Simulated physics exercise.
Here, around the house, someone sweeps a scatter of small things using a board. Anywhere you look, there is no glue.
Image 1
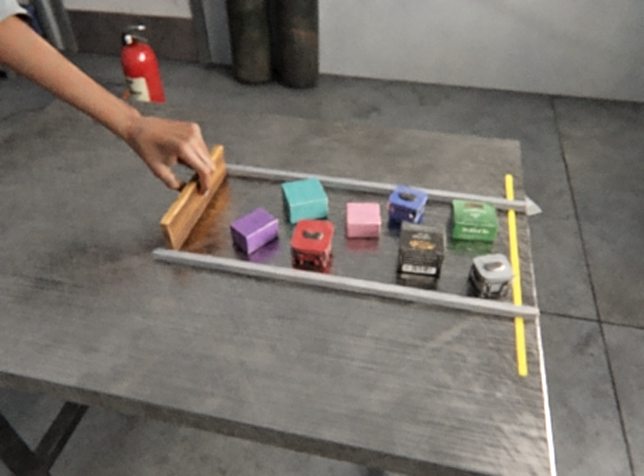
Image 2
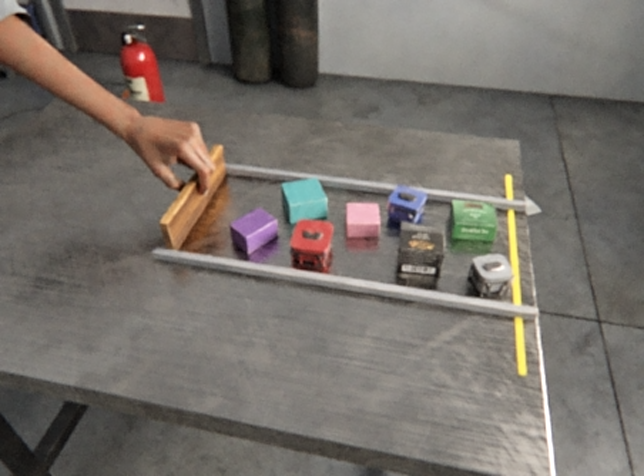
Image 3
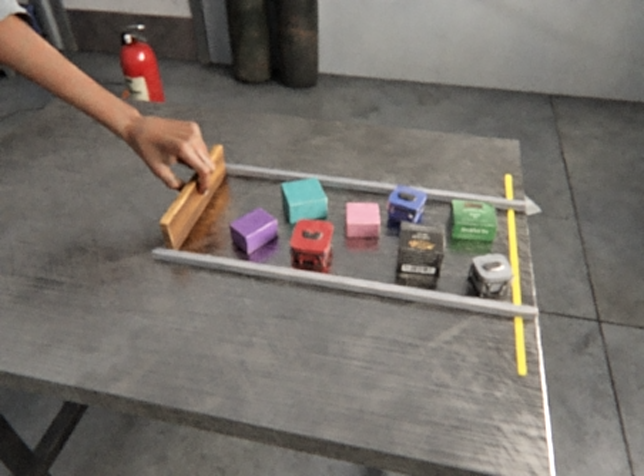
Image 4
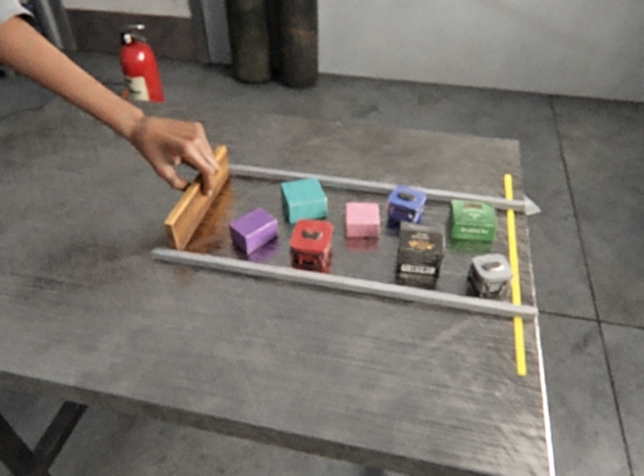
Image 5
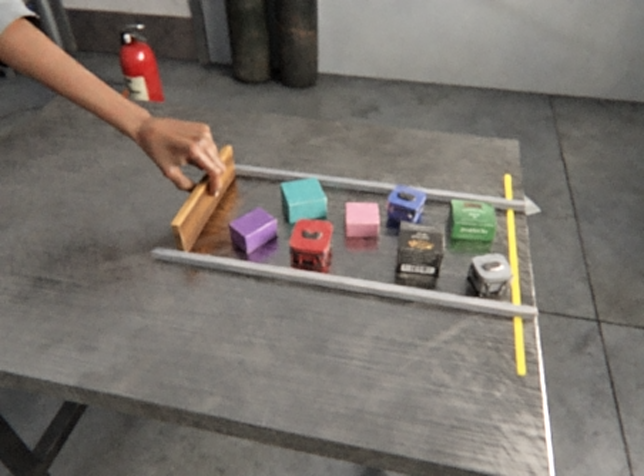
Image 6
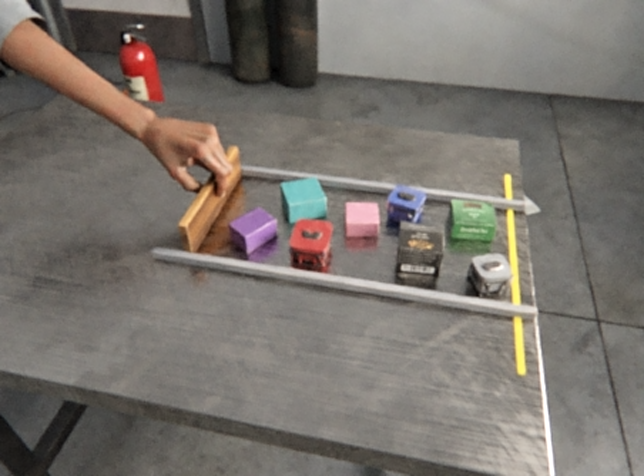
A wooden board, gripped by a hand, stayed nearly still at first, then slid slightly right between two rails toward the small colourful boxes, which sat in place on the grey table.
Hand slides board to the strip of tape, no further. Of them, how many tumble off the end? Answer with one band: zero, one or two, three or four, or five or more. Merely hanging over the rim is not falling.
Five or more.
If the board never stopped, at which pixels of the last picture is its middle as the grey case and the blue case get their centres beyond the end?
Around (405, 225) first and around (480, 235) second.
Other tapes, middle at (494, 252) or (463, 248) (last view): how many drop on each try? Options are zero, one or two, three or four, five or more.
The falls would be five or more; 3 or 4.
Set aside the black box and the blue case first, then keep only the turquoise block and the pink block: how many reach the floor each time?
The first removal gives 5, the second gives 4.
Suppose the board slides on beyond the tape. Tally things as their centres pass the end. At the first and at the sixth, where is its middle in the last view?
At (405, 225) for the first, at (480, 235) for the sixth.
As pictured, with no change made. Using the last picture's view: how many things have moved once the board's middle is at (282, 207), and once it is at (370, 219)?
Note: First position 3; second position 7.
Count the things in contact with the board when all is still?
Contact count: 1.
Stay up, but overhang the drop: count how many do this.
The figure is 1.
Soon after, none off yet; grey case at rest near (490, 275); green box at rest near (472, 220); black box at rest near (420, 248).
After that, none off yet; grey case displaced well along near (547, 294); green box displaced about its own width near (513, 225); black box displaced well along near (511, 265).
In the end, the number that fall off is five or more; gone, turquoise block, red case, pink block, blue case, black box, green box and grey case.
